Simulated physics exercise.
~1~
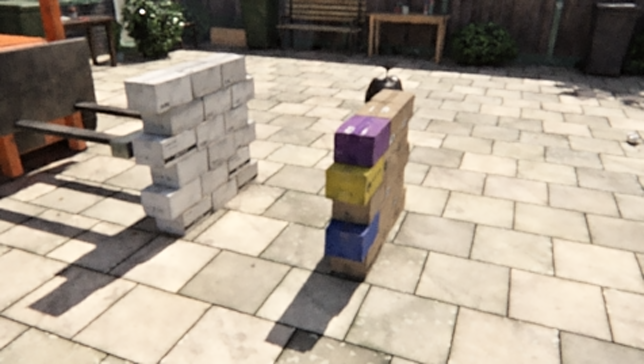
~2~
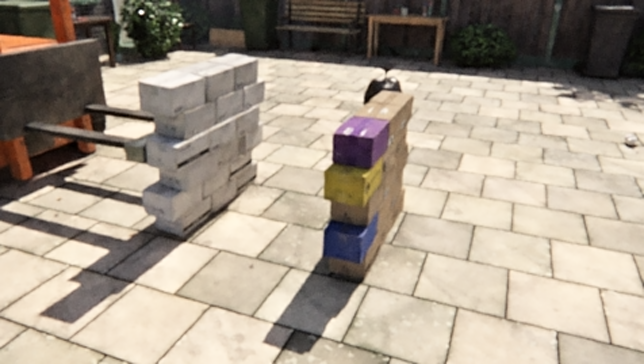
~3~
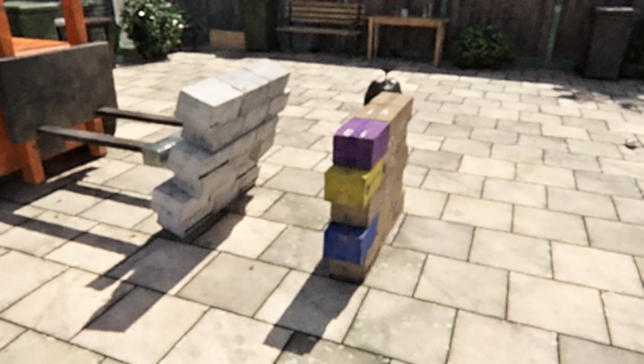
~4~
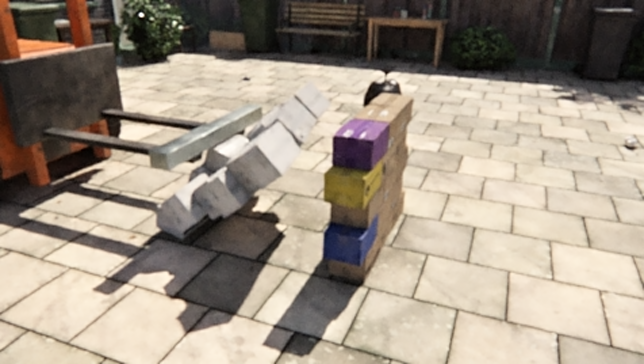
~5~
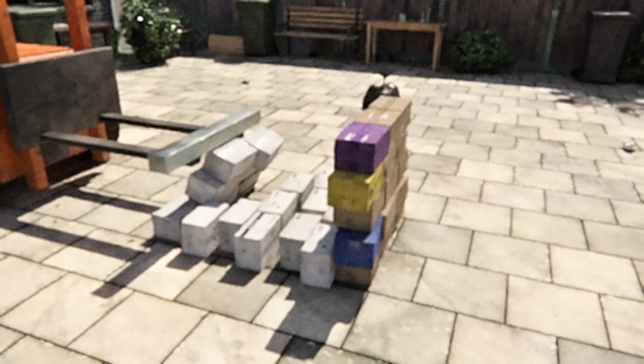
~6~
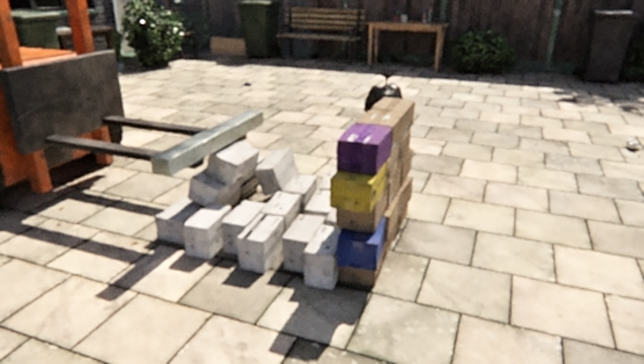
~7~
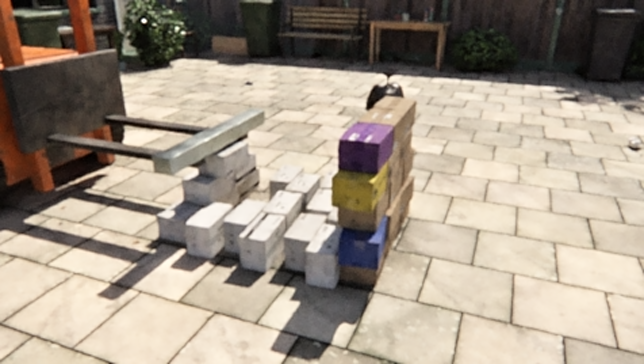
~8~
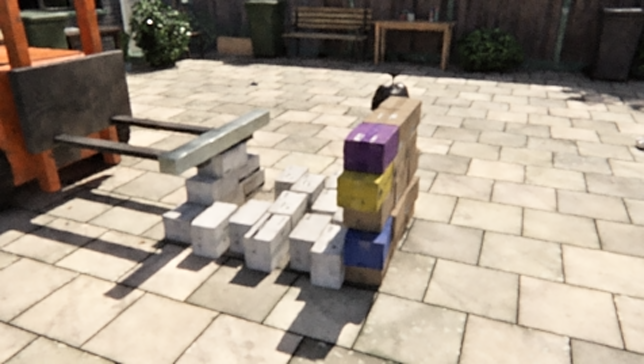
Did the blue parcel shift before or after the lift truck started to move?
It shifted after. The lift truck was already driving to the right before the falling pale parcels reached the second wall and nudged the blue one.
